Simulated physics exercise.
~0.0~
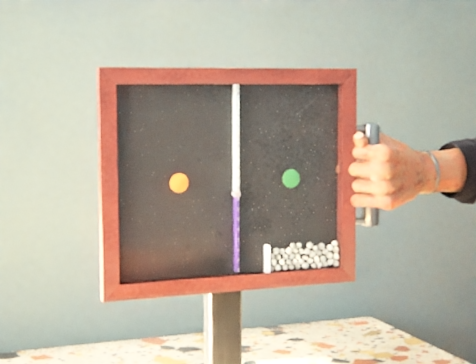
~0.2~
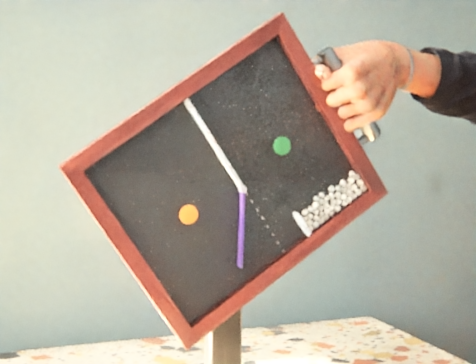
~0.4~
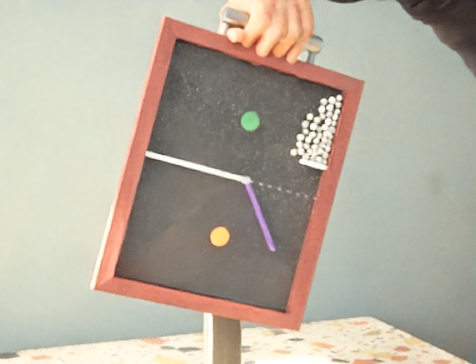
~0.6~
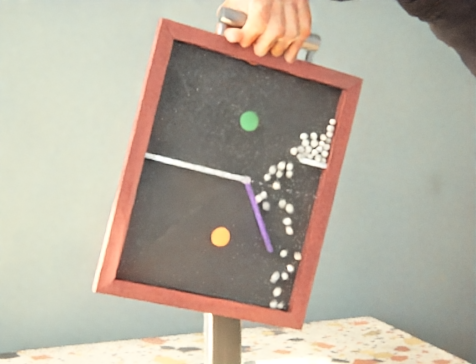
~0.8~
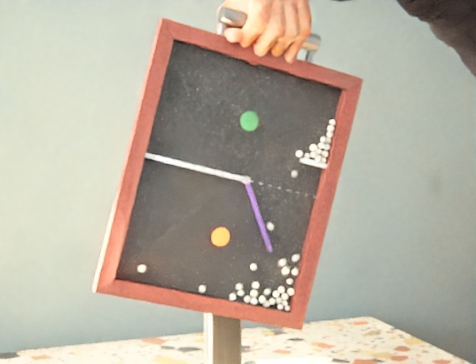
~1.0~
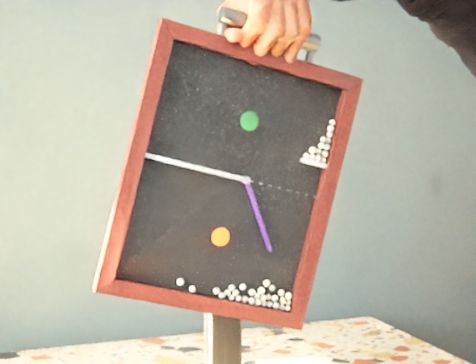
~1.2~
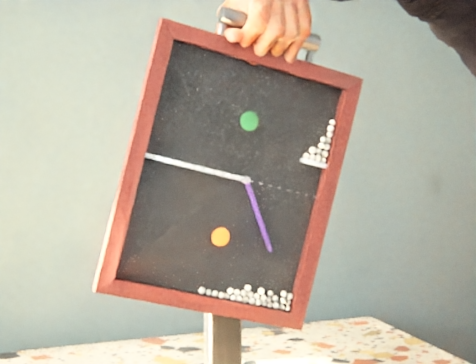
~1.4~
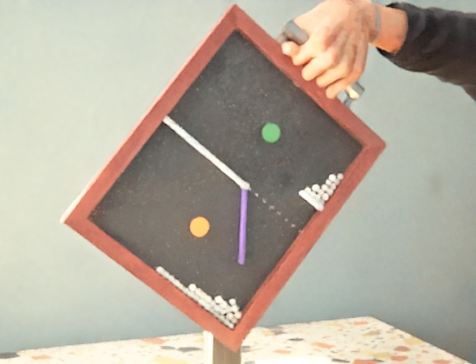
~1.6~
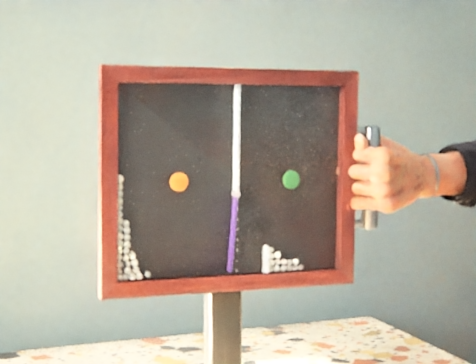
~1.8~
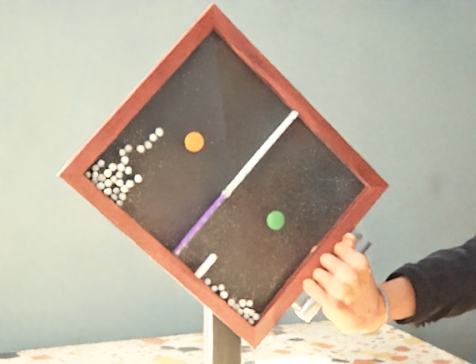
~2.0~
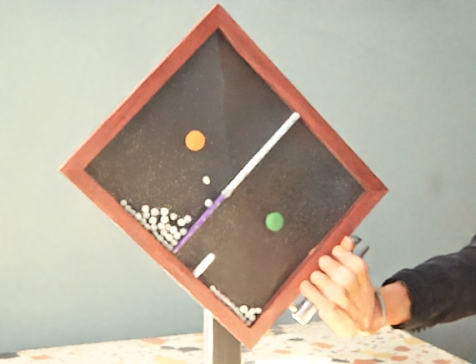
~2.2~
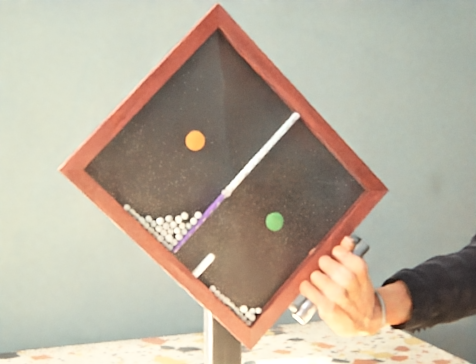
A hand turned a framed box anticlockwise, spilling many of the small white balls past a purple flap to the orange-dot side, then swung it back the other way until the flap shut and the balls settled in two piles, the bigger beside orange.
